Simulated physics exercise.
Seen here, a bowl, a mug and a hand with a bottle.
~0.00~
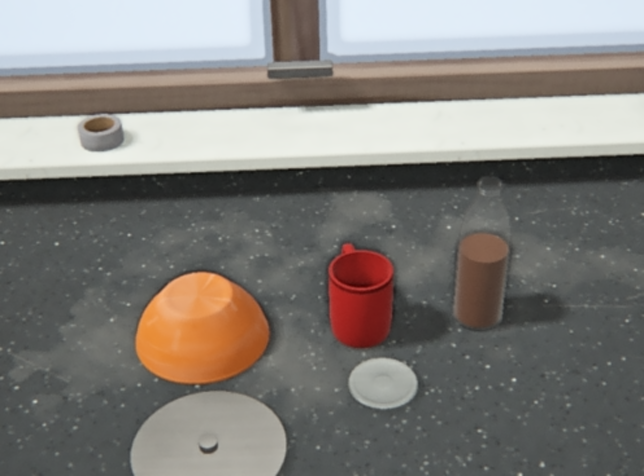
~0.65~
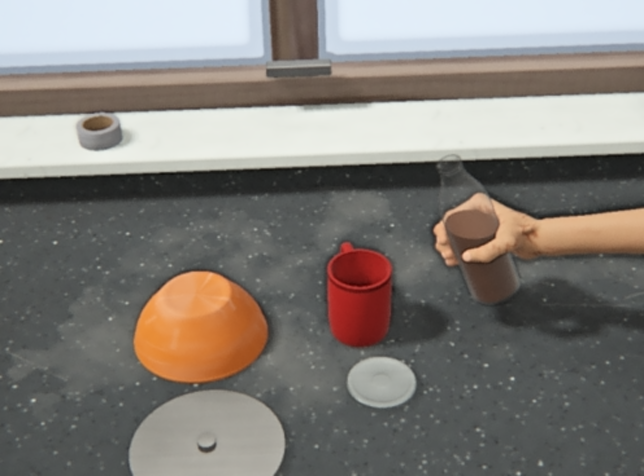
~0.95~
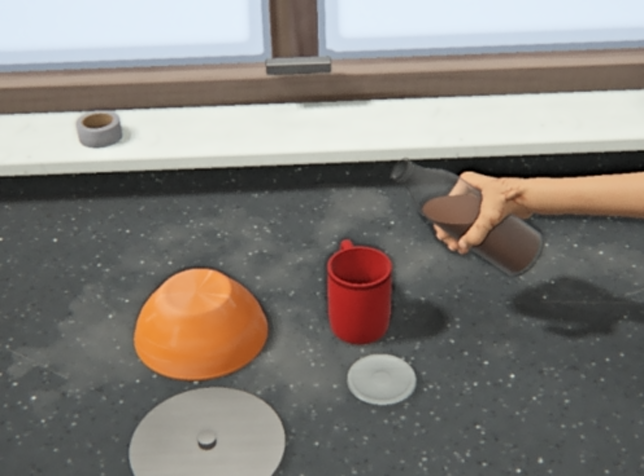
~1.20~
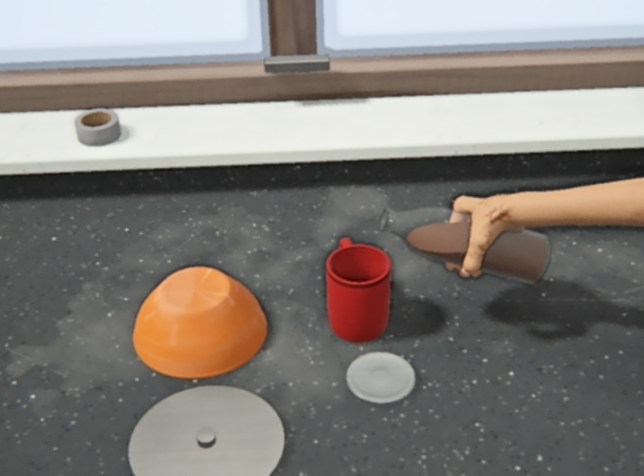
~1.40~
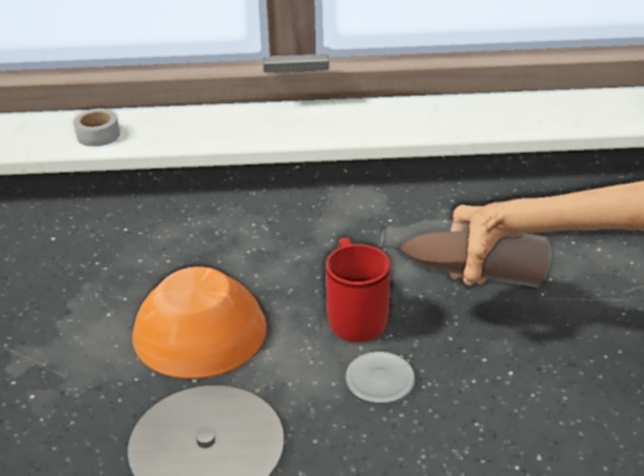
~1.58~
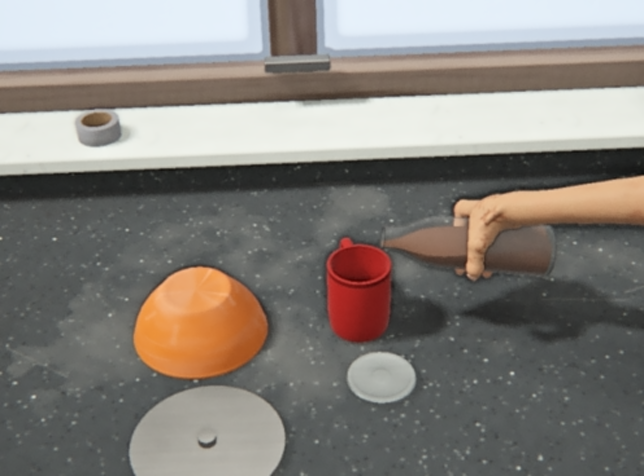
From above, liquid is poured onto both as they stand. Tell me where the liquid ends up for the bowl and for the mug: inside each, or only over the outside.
For the bowl, only outside it; for the mug, inside it.
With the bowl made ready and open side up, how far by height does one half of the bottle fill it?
Close to 30 out of a hundred.
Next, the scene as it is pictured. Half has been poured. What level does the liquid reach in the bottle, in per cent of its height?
Roughly 25 per cent.
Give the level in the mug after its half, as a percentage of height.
It ends up near 40 percent full.
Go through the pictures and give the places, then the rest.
In the first frame, nothing is moving yet; bottle (484, 251) about half full; mug (361, 303) open; bowl (200, 318) upside down.
In the second frame, the bottle is picked up; bottle (473, 227) tipped 20° with all of its load; mug (360, 302) open.
The third frame shows tilting; bottle (463, 211) tipped 50° with all of its load; bowl (199, 314) upside down.
The fourth frame shows no stream yet; bottle (461, 239) tipped 70° with all of its load; mug (359, 297) open.
The fifth frame shows still nothing leaves it; bottle (461, 249) tipped 75° with all of its load; bowl (197, 313) upside down.
The sixth frame shows on the point of pouring; bottle (463, 243) tipped 80° with all of its load; mug (359, 297) open; bowl (199, 313) upside down.
By 2.3 s, the cocoa goes into the mug.
By 3.2 s, it runs off the upturned base of the bowl.
By 4.6 s, the mug has its share inside; the bowl is empty, in a puddle.
